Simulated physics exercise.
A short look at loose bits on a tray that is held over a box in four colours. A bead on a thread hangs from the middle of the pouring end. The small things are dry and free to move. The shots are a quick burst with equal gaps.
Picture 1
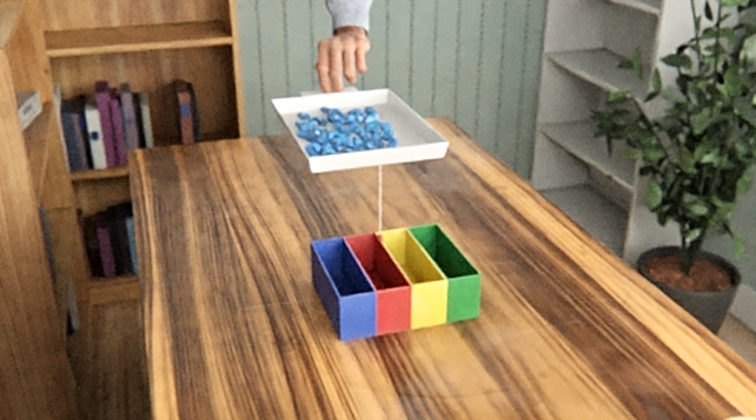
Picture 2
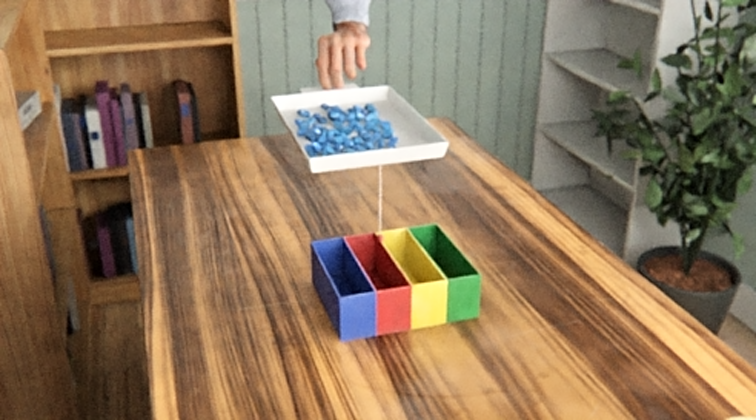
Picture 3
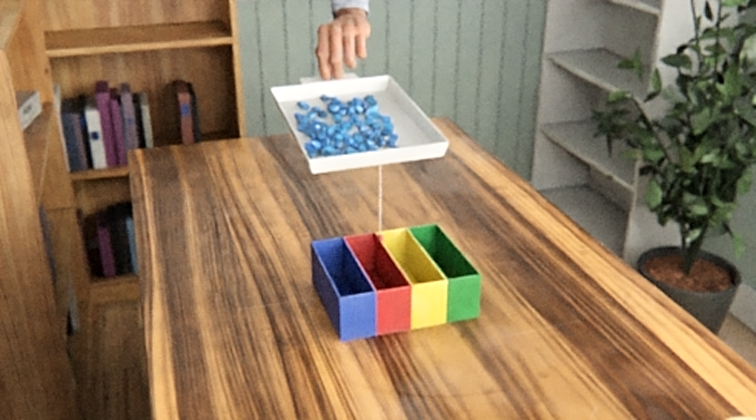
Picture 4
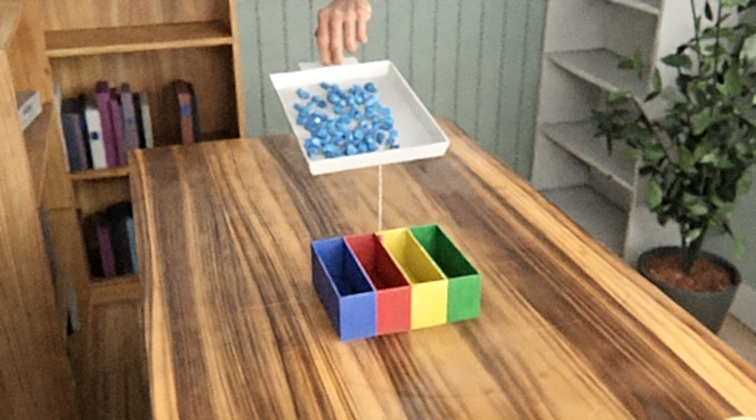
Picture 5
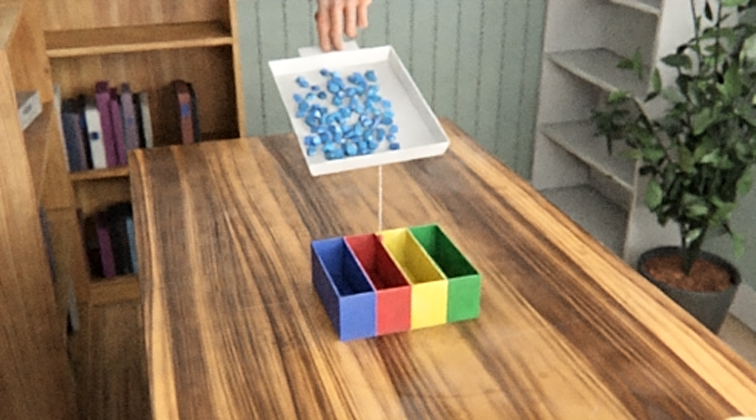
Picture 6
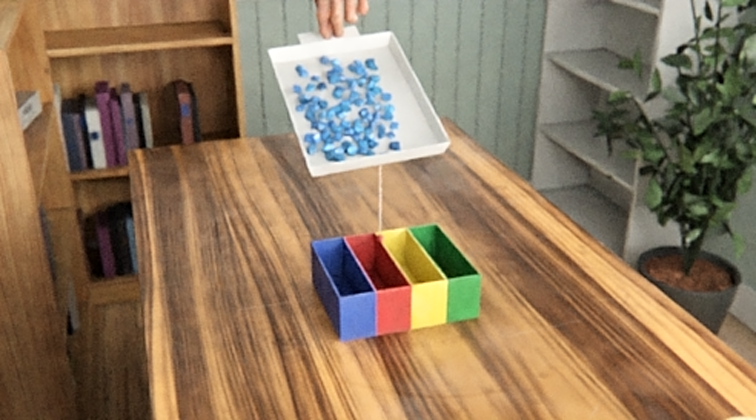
A hand at the top holds the far side of a white tray above a wooden table, seen from slightly above in a room with bookshelves, a green panelled wall and a potted plant at right. Loose blue stones lie on the tray, above an open box with blue, red, yellow and green cells. The hand rises, steepening the tray toward its lower left corner, while the view stays still.
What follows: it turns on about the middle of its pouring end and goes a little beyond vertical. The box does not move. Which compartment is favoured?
The blue cell gets the most.
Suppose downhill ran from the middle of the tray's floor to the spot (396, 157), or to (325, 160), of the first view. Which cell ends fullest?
In turn: The green cell; that blue cell.
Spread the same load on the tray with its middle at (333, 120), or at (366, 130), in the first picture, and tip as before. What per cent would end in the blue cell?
In turn 30 and 30 in a hundred.
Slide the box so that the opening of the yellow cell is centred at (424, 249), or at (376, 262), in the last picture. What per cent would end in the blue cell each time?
First some 30, then 20 per cent.
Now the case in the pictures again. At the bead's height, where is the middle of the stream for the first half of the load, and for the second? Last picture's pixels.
At about (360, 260), then at (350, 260).
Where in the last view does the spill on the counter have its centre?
Roughly at (302, 338).
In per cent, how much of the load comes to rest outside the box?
Some 20 per cent.
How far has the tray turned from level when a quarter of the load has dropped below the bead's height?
Near 90 degrees.
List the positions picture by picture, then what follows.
In the first frame, corners of the pouring end near (312, 156) and (443, 141), level; middle of the load near (347, 133), aquarium stones; bead on its thread near (380, 238); blue cell near (358, 313); red cell near (394, 306); yellow cell near (429, 300); green cell near (463, 294).
In the second frame, corners of the pouring end near (312, 157) and (443, 141), level; middle of the load near (347, 131).
In the third frame, corners of the pouring end near (313, 158) and (444, 141), tipped barely, lowest at the left corner; middle of the load near (347, 127).
In the fourth frame, corners of the pouring end near (313, 160) and (444, 140), tipped a little, lowest at the left corner; middle of the load near (347, 121).
In the fifth frame, corners of the pouring end near (313, 162) and (444, 140), tipped clearly, lowest at the left corner; middle of the load near (347, 114).
In the sixth frame, corners of the pouring end near (313, 164) and (445, 140), tipped clearly, lowest at the left corner; middle of the load near (347, 109); blue cell near (358, 313); red cell near (394, 306); yellow cell near (429, 300); green cell near (463, 294).
Shortly afterwards, tray tipped steeply; all but a few on the tray; only a few falling or outside the box.
Next, tray tipped past a quarter turn; near a third on the tray; near a quarter in the blue cell; a little in the red cell; a little in the yellow cell; only a few in the green cell; near a quarter falling or outside the box.
Some moments later, tray tipped past a quarter turn; near a third in the blue cell; near a quarter in the red cell; near a quarter in the yellow cell; only a few in the green cell; near a quarter falling or outside the box.
In the end, tray tipped past a quarter turn; near a third in the blue cell; near a quarter in the red cell; near a quarter in the yellow cell; only a few in the green cell; near a quarter outside the box.
